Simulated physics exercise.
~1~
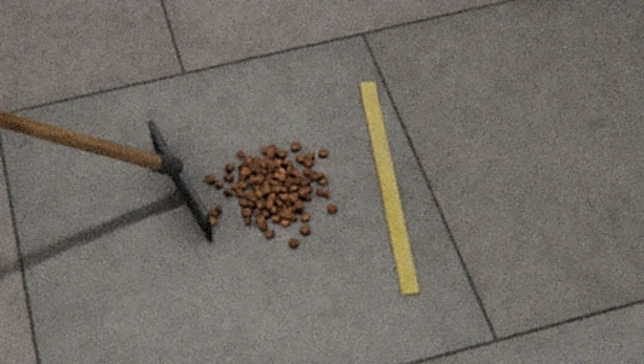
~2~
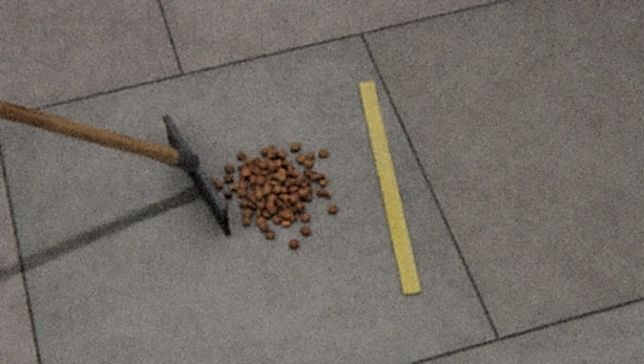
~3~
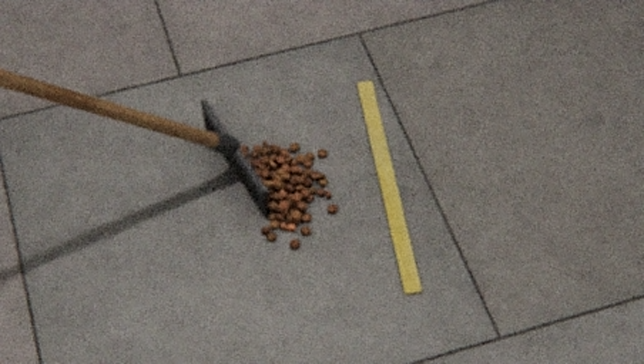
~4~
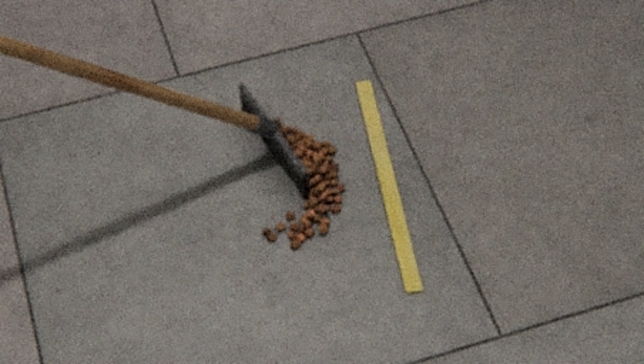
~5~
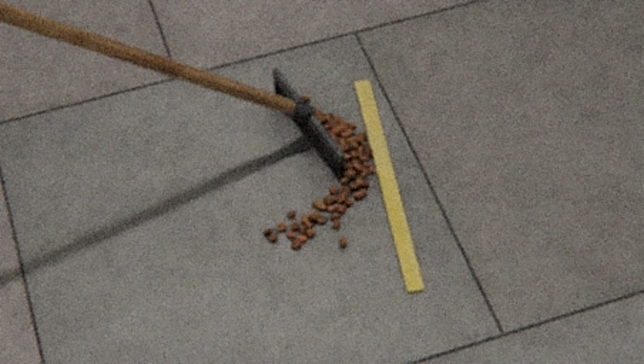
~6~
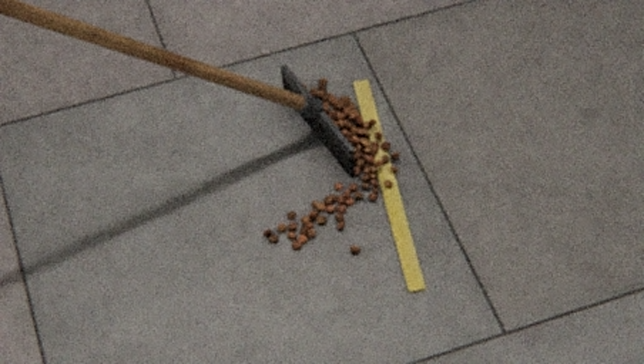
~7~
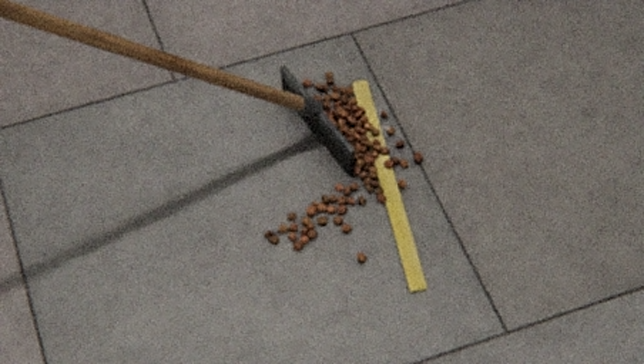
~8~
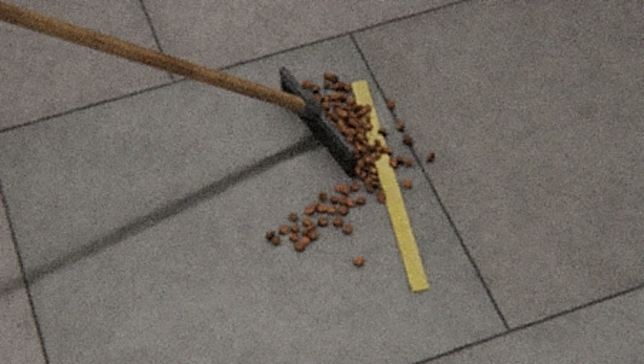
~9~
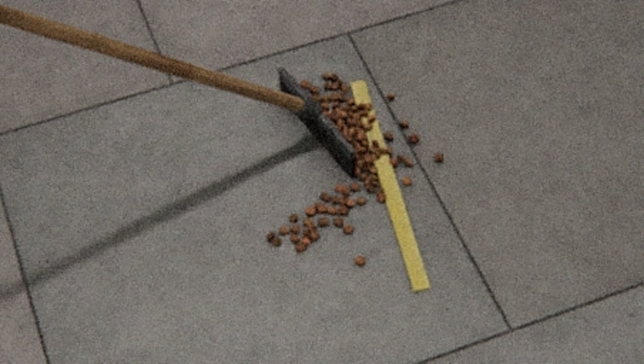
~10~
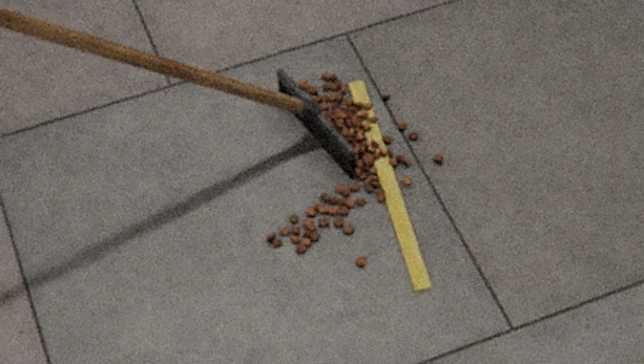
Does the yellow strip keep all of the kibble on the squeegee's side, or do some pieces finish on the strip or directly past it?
Some pieces finish on the strip or directly past it, but they are only a small share, and most of the kibble lies elsewhere.
